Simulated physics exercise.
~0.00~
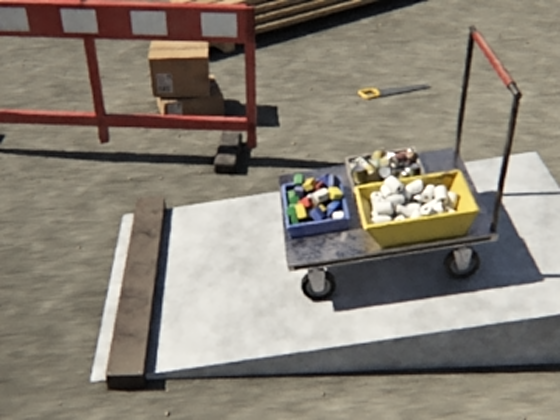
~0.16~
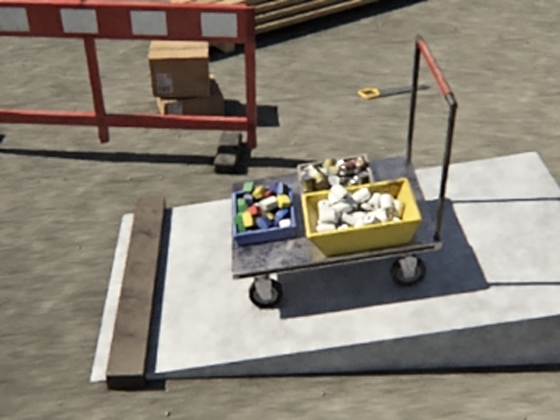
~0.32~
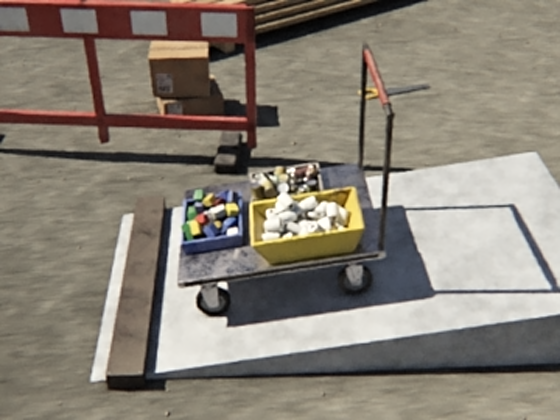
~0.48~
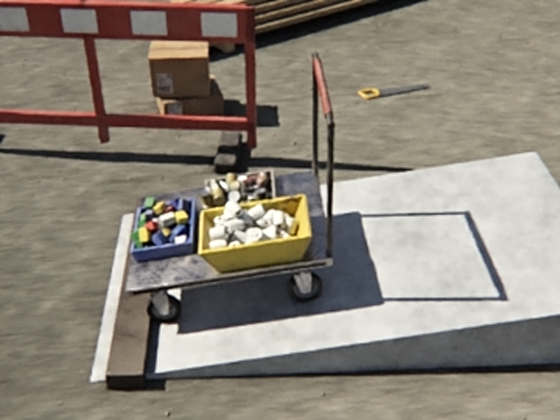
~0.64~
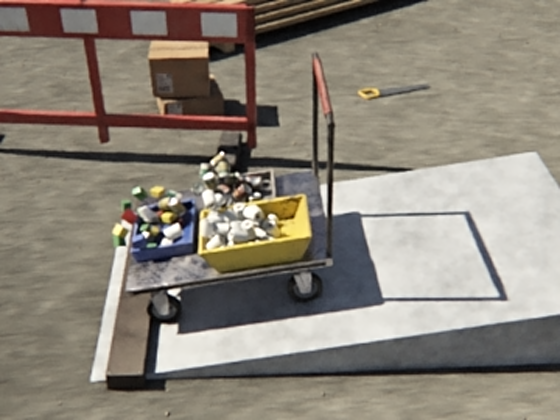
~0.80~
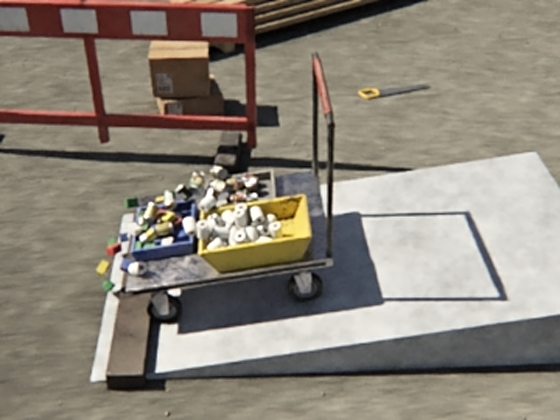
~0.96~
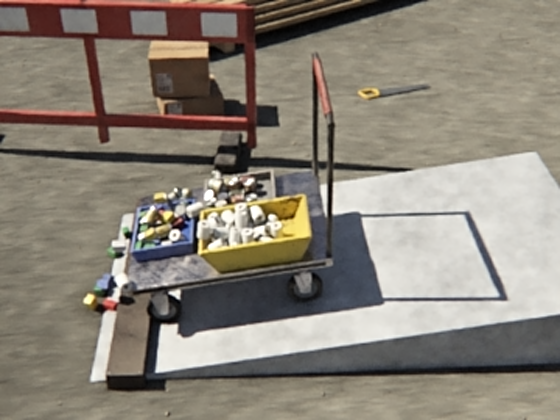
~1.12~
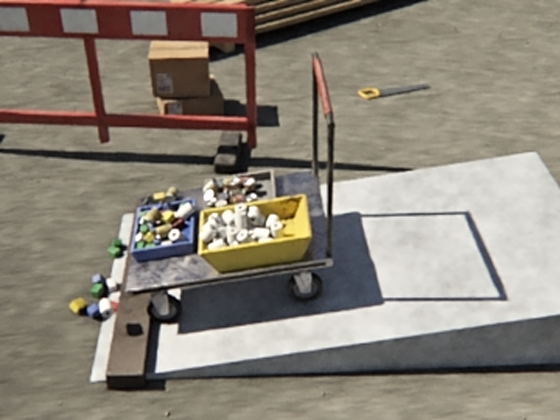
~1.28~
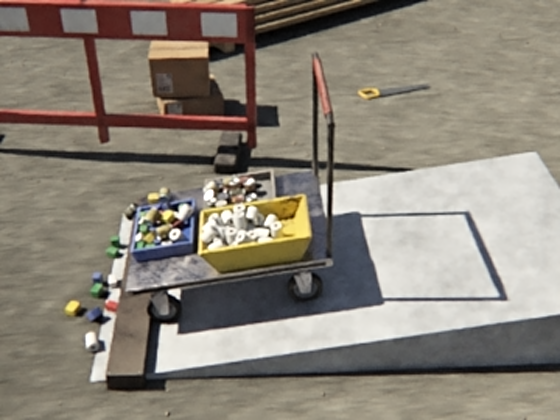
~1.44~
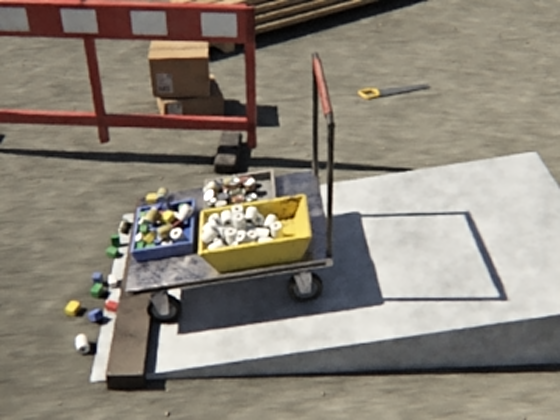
The video shows a flat cart carrying blue, yellow and grey containers of small loose objects down a pale ramp, stopping abruptly at a dark kerb. The contents surge left, and several colourful pieces spill over the front, ending scattered on the ground while the cart stays upright.
